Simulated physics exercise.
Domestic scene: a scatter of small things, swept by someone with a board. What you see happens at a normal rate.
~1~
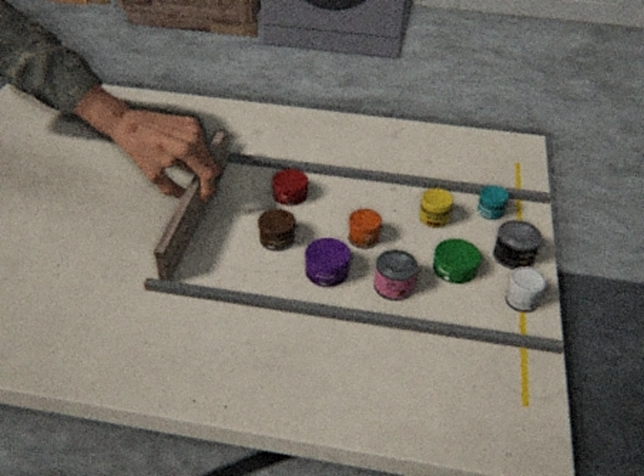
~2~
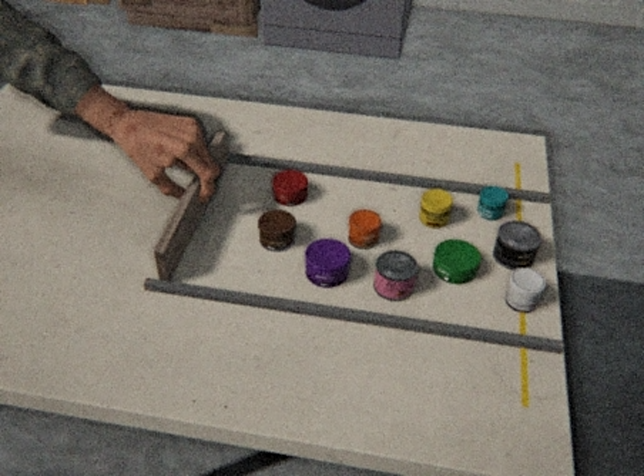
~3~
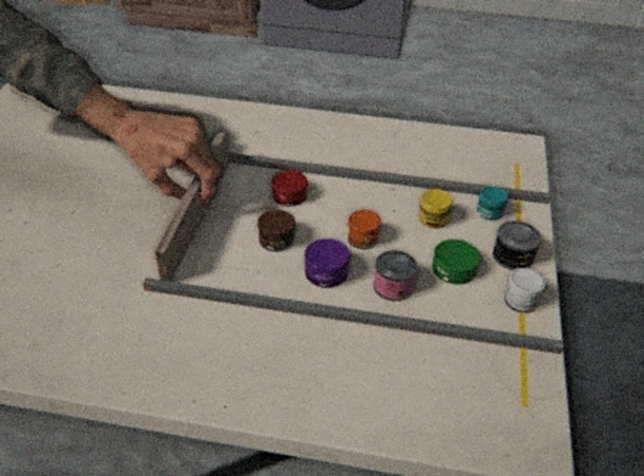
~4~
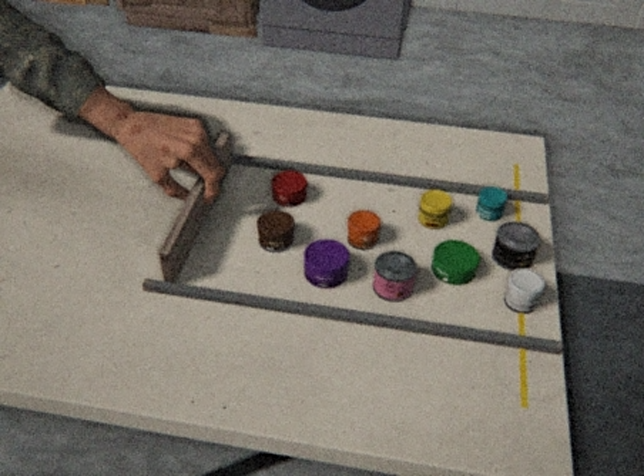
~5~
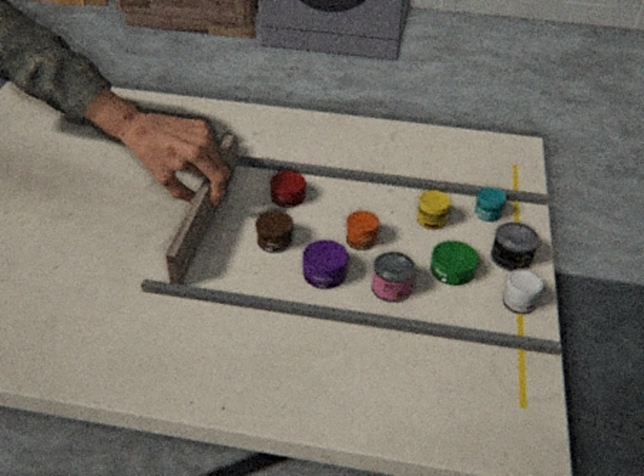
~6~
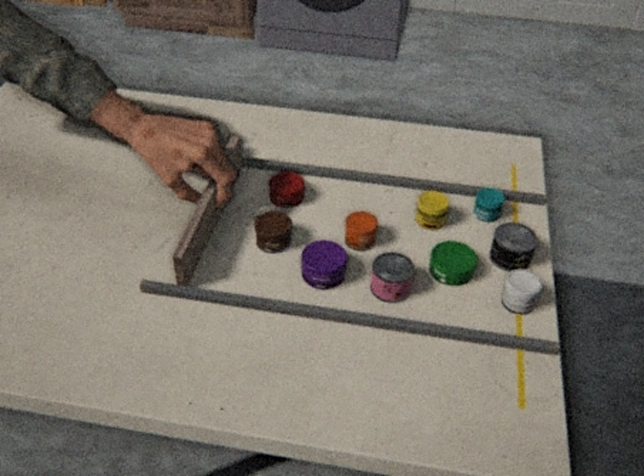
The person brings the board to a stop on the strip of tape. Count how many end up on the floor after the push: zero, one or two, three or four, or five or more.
Five or more.
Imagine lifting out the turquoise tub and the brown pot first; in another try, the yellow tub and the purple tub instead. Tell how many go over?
Counts - first: 5; second: 3.
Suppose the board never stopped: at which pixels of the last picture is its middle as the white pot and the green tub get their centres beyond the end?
The middle is at (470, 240) when it's the white pot, and at (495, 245) when it's the green tub.
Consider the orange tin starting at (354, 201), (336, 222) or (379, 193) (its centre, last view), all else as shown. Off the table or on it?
Taking the three spots in turn, the orange tin holds its place, then holds its place, then holds its place.
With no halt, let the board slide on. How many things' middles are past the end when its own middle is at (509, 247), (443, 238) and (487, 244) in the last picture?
In order, that gives 5, then 0, then 1.
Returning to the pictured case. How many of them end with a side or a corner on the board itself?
4 are in contact with it.
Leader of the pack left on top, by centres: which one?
Foremost one: Turquoise tub.
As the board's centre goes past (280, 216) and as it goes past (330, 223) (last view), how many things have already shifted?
One spot: 2. Other spot: 4.
Soon after, none off yet; white pot at rest near (521, 292); black pot at rest near (513, 247); turquoise tub at rest near (489, 205).
By the end, the number that fall off is five or more; fallen, pink tin, yellow tub, green tub, black pot and white pot.
